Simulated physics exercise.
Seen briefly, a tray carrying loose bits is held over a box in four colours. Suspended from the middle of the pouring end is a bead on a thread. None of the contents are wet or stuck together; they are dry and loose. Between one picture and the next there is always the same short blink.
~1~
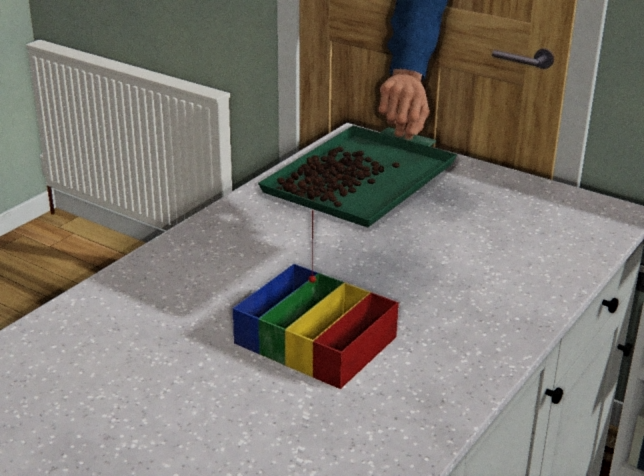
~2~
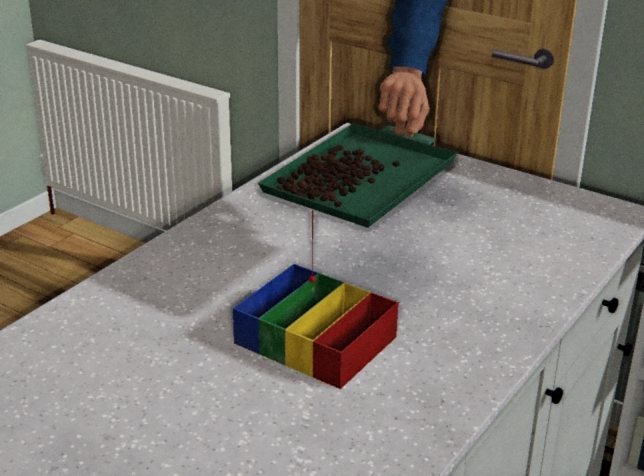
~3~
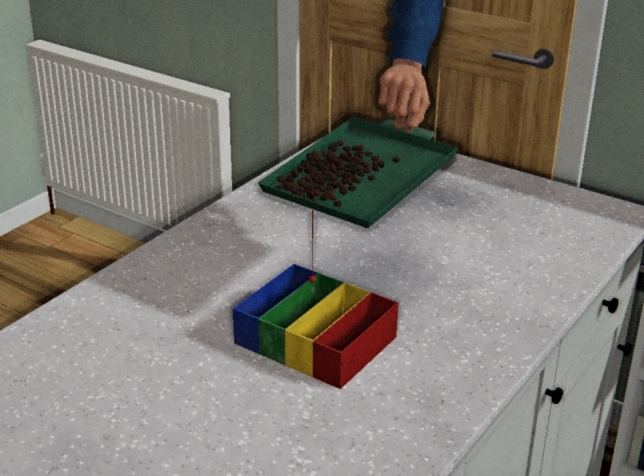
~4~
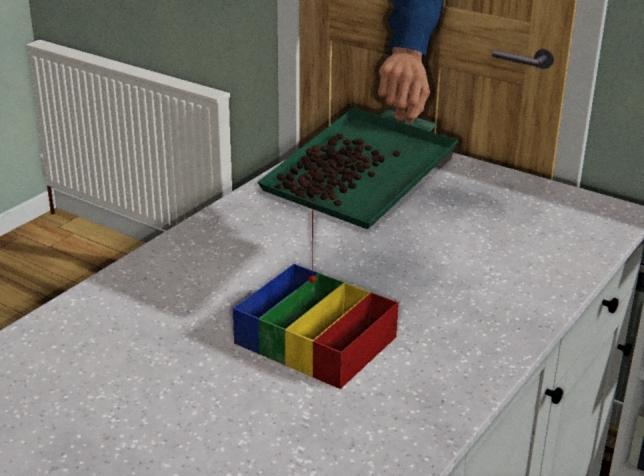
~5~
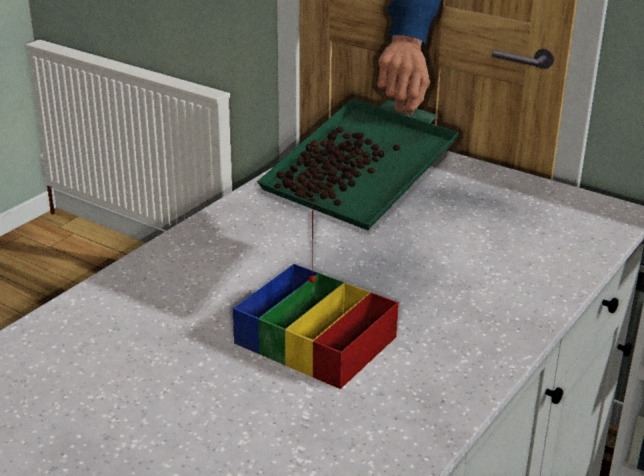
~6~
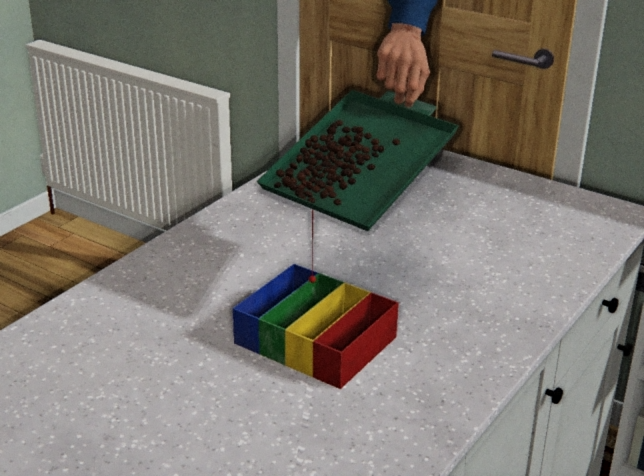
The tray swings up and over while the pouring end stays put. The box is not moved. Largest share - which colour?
Yellow cell.
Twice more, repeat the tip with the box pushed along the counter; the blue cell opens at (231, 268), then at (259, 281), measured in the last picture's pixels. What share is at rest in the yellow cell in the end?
10 % and 30 %.
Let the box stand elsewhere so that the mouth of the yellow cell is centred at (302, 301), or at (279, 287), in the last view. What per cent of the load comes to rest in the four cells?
In turn about 70 and about 30 percent.
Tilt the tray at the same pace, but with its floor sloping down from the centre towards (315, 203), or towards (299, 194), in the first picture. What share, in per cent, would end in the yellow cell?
Near 10 % and, after that, 0 %.
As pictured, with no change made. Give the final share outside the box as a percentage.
It works out to close to 0 per cent.
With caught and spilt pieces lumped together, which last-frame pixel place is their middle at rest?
Resting centre, last frame: Roughly (323, 344).
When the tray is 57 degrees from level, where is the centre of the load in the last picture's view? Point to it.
In the last view the centre sits at roughly (323, 198).
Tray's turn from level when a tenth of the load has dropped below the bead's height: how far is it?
Near 65 degrees.
Shortly afterwards, tray tipped steeply; all but a few on the tray; a little falling or outside the box.
Next, tray tipped right over; near a quarter on the tray; near a quarter in the yellow cell; near a quarter in the green cell; a little in the red cell; only a few in the blue cell; near a quarter falling or outside the box.
Some moments later, tray tipped past a quarter turn; near a third in the yellow cell; near a quarter in the red cell; near a quarter in the green cell; a little in the blue cell.
In the end, tray tipped past a quarter turn; near a third in the yellow cell; near a quarter in the red cell; near a quarter in the green cell; a little in the blue cell.
